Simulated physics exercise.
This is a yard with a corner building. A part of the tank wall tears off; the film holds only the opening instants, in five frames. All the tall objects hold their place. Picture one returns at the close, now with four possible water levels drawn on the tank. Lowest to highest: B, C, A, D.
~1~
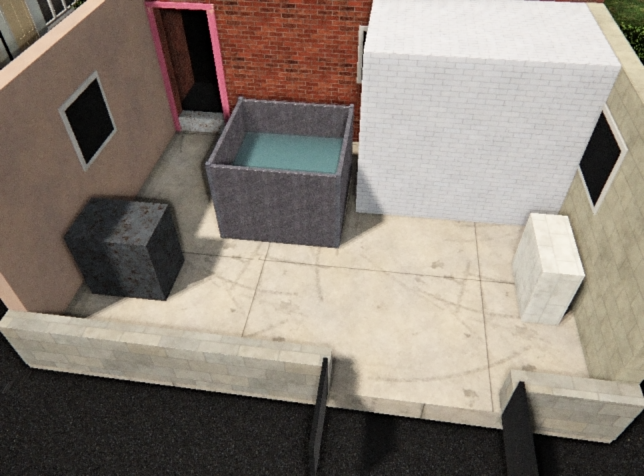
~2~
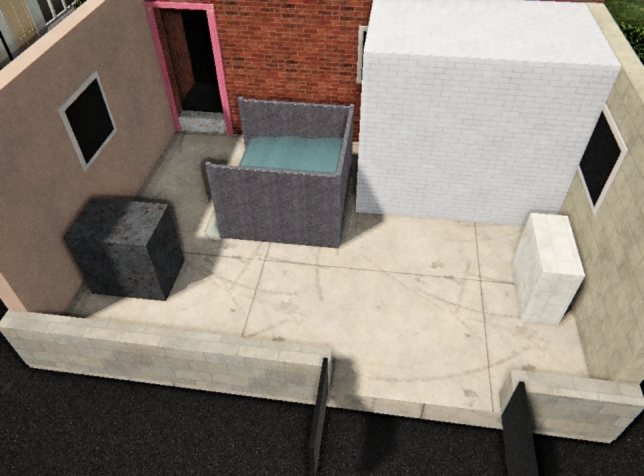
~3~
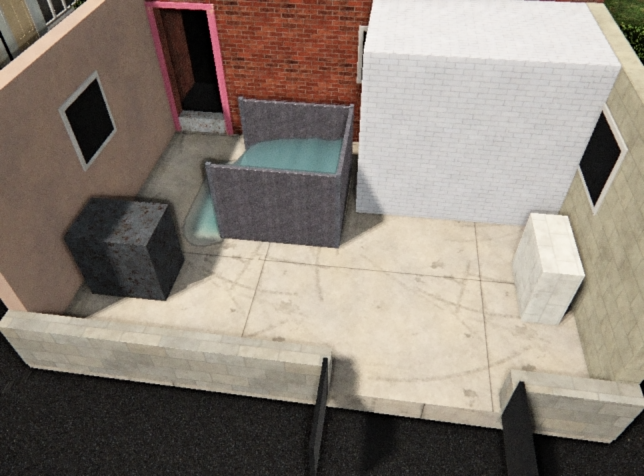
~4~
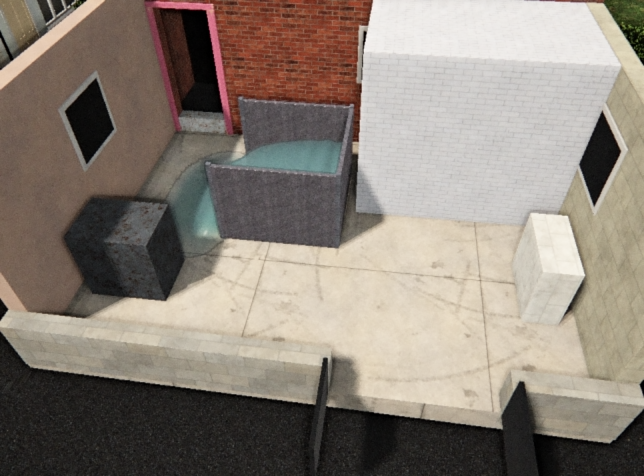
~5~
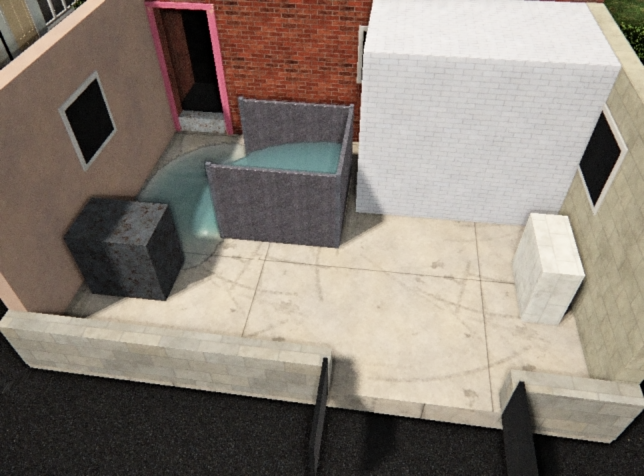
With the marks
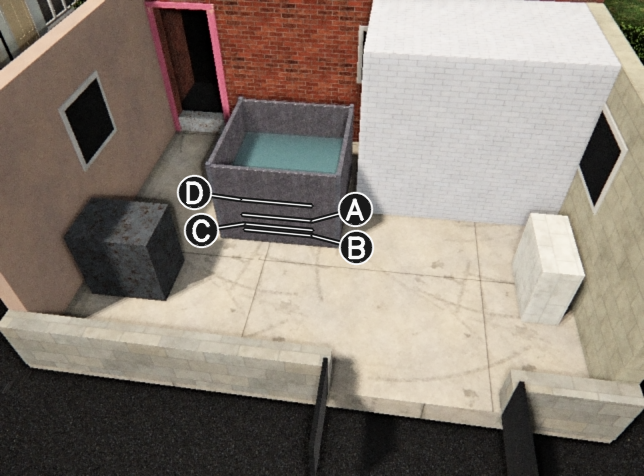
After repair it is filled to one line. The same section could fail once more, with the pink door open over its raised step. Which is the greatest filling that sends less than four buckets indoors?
I would pick line A.
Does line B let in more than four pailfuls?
No, not at all.
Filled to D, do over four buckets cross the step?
Yes, it does.
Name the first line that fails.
Here it is line D.
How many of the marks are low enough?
Three of them.
On the marked copy, A at (277, 217); B at (278, 232); C at (277, 227); D at (275, 202); from the bottom up B, C, A, D.
With A, a bucket or two gets in.
With B, nothing gets over.
With C, nothing gets over.
With D, about 11 bucketfuls get in.
